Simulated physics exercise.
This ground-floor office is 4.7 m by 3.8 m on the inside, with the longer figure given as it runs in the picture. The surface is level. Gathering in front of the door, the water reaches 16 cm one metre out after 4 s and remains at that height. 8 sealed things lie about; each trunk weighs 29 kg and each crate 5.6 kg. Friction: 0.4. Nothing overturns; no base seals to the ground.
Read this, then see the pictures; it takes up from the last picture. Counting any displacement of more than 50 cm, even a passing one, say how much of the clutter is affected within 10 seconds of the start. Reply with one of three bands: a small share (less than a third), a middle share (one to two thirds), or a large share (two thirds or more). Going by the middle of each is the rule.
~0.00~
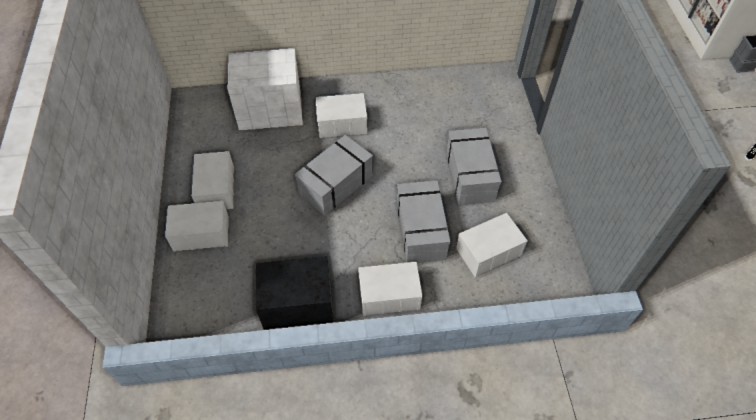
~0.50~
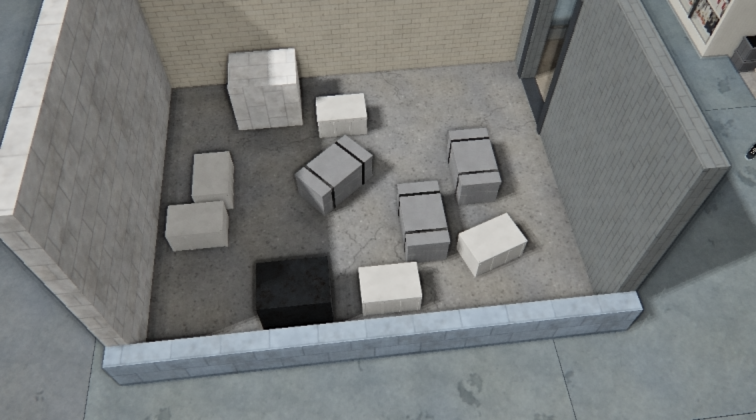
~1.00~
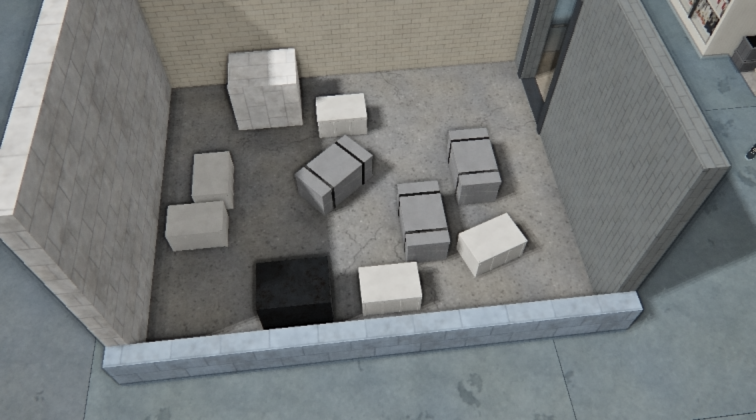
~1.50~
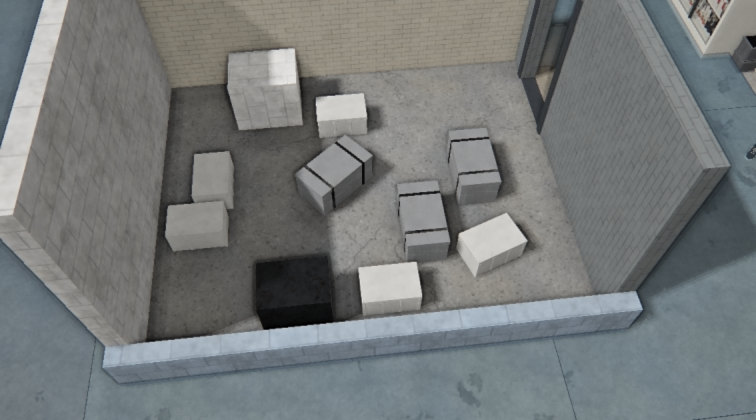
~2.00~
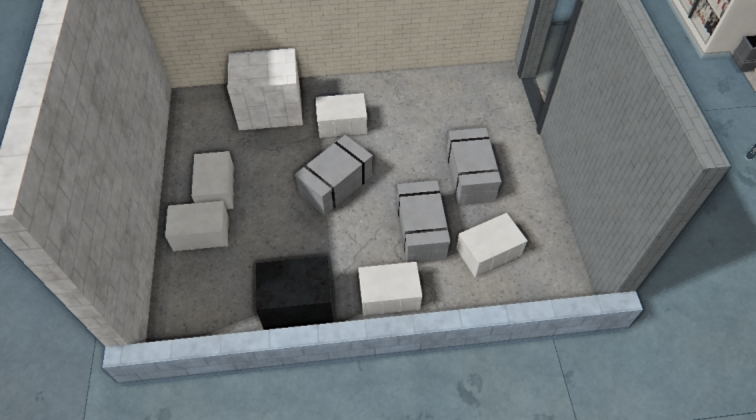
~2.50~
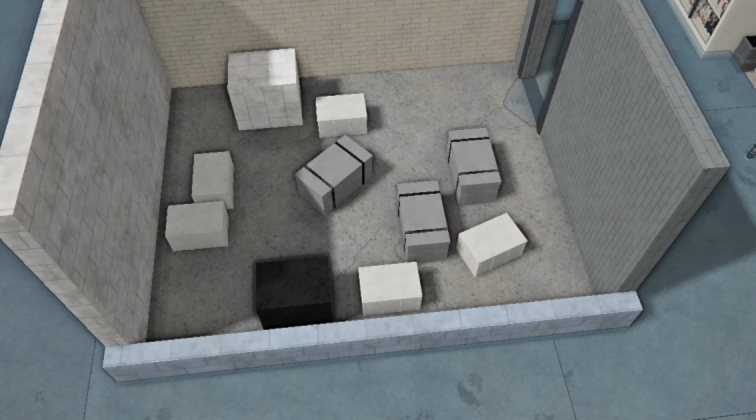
A middle share, one to two thirds.
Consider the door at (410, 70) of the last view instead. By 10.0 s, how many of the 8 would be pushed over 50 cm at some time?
Result: 2.
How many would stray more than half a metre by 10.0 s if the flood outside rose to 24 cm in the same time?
It would come to 3 of them.
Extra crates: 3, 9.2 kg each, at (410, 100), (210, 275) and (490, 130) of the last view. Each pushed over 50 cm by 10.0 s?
Respectively, higher, lower and higher.
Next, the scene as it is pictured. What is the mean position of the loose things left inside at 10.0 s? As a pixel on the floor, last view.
Mean position approx. (338, 244).
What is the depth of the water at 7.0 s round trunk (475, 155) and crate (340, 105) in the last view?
Depths: Near 2 cm, then near 5 cm.
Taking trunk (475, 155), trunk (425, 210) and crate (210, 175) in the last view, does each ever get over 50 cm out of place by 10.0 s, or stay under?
Within, within, beyond.
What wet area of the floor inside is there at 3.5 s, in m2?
About 2.0 m2.
After 3.5 s 0 of 8 are over 50 cm from their spots; 0 afloat.
After 4.5 s 0 of 8 are over 50 cm from their spots; 0 afloat.
After 7.0 s 1 of 8 are over 50 cm from their spots; 1 afloat.
After 10.0 s 3 of 8 are over 50 cm from their spots, and 3 have been at some point; 2 afloat.
